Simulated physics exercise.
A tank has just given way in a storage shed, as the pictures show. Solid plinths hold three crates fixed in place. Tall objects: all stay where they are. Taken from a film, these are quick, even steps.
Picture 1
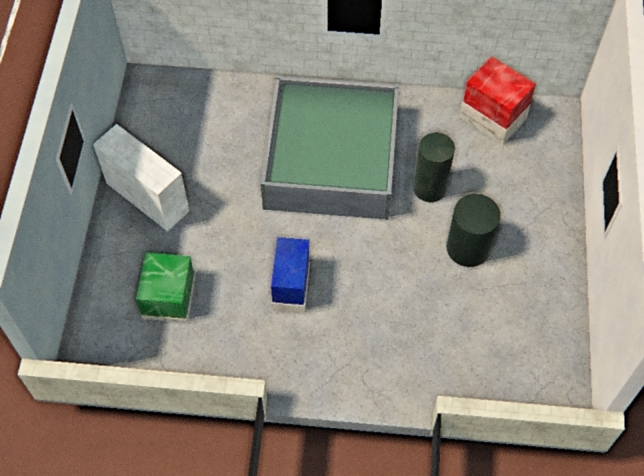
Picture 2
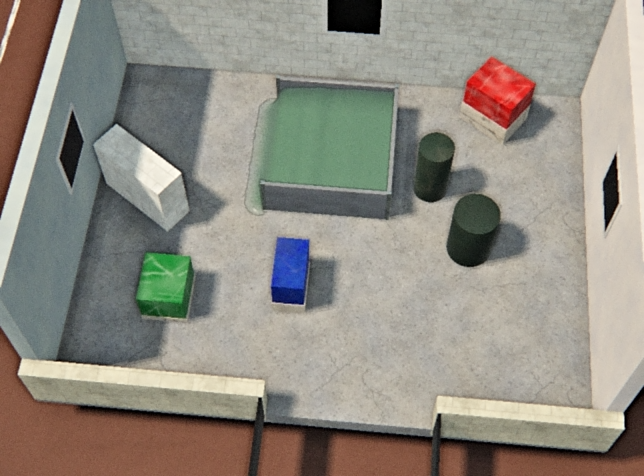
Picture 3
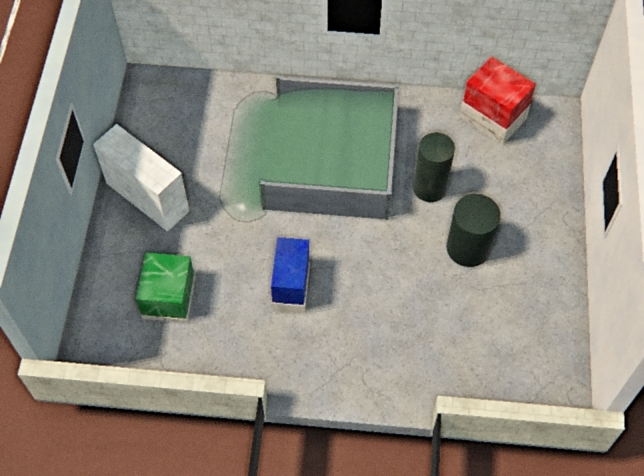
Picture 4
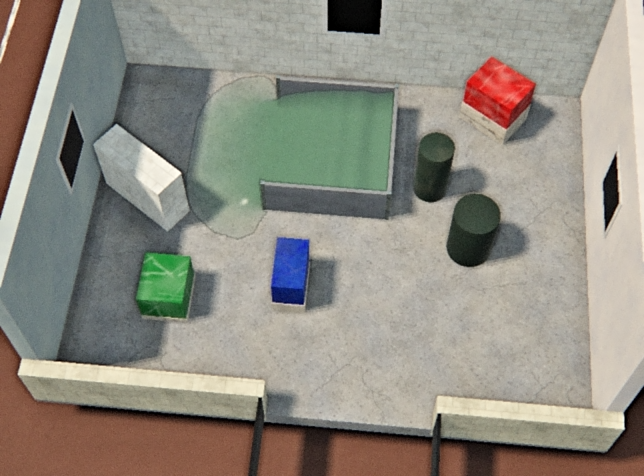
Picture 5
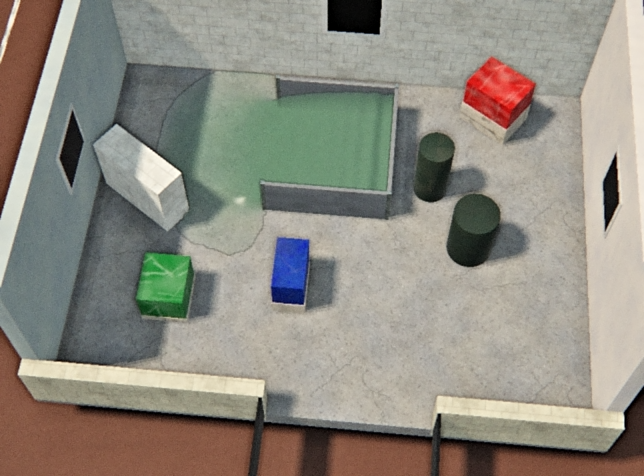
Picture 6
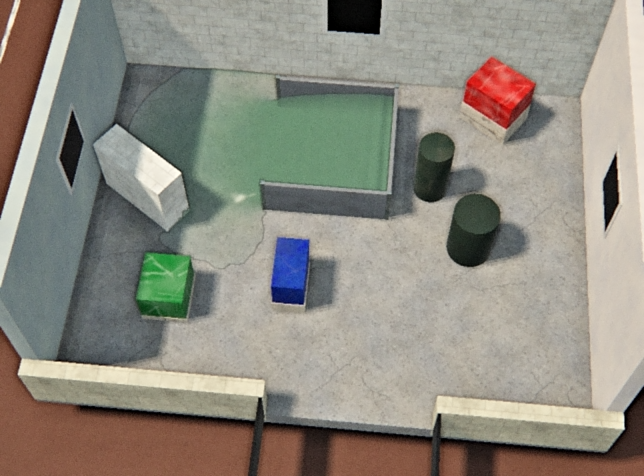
A walled tank of green water lost its left side, and the water poured out across the gray floor, spreading past the blue block and around the white slab near the left wall.
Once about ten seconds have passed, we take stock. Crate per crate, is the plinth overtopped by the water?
The blue crate will be spared; the green crate will be hit by the water; the red crate will be spared.
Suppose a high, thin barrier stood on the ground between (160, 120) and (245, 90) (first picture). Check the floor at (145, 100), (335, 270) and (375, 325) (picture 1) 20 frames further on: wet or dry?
One by one: Soaked, spared, spared.
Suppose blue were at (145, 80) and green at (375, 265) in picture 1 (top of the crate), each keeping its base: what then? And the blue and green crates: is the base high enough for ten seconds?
My reading: Blue ends up wet; green escapes it.
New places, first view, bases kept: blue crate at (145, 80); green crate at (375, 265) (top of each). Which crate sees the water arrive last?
The green-painted one comes last.
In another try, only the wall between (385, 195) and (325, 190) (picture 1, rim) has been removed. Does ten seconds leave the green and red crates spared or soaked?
First, the green crate is not reached; second, the red crate is not reached.
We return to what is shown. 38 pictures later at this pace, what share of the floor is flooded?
The answer is around 60 per cent.
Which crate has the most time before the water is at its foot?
I'd go with the crate marked red.
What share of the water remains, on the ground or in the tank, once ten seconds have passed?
About 94 per cent.
A moment on, water covers 20 % of the floor; the blue crate not reached, the green crate water round its plinth, the red crate not reached.
Next, water covers 25 % of the floor; the blue crate not reached, the green crate water round its plinth, the red crate not reached.
Then, water covers 40 % of the floor; the blue crate water round its plinth, the green crate water round its plinth, the red crate not reached.
Later, water covers 60 % of the floor; the blue crate water round its plinth, the green crate water round its plinth, the red crate water round its plinth.
In the end, water covers 95 % of the floor; the blue crate stayed above the water, the green crate was topped, the red crate stayed above the water.
